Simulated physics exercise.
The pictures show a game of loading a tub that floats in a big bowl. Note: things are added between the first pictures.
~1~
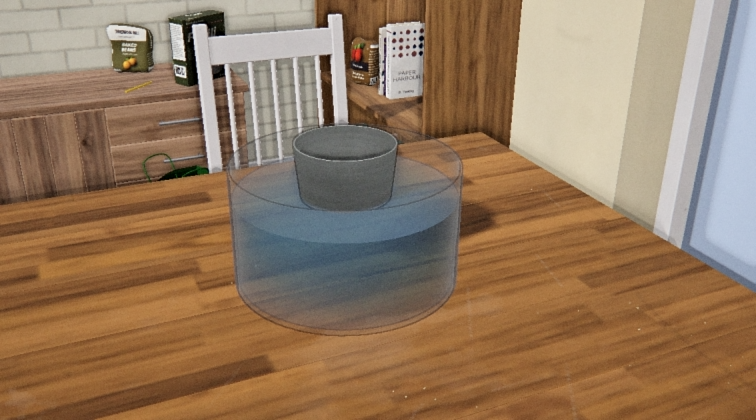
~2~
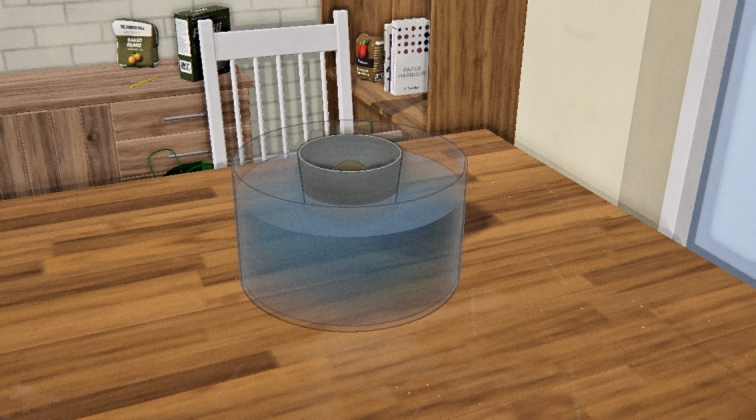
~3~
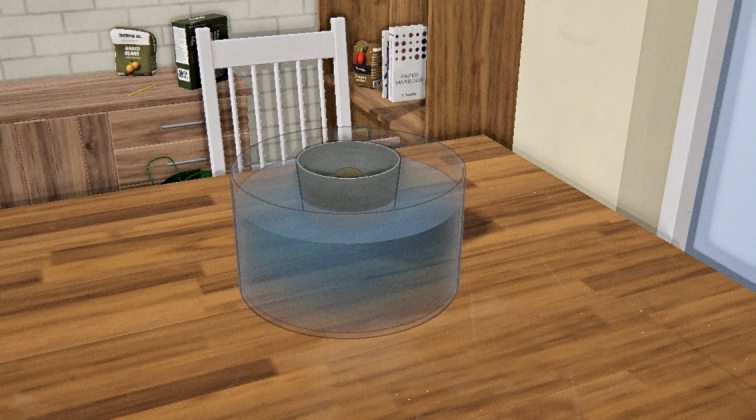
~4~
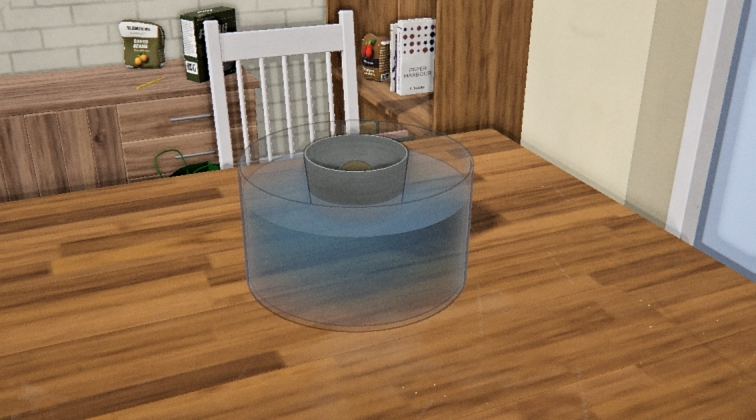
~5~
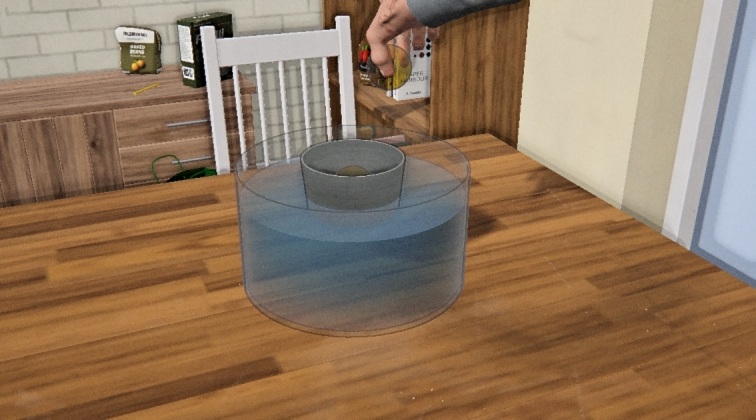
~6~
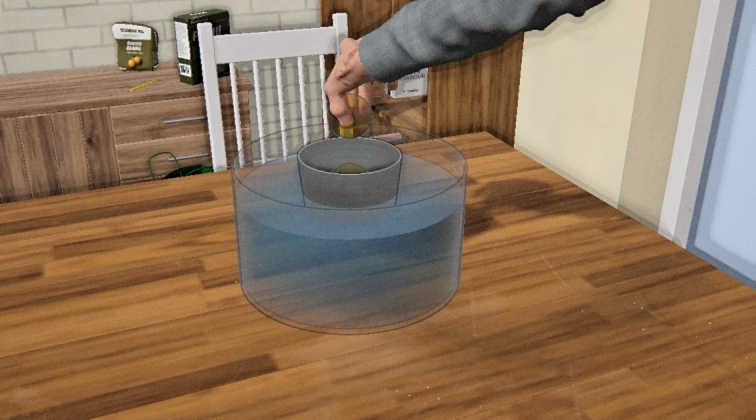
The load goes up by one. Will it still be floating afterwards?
It will not go down this time.
Soon after, the glass marble is in and the tub dips.
Later, it steadies; about a third of its side above the surface.
In the end, the tub floats; about a third of its side above the surface.
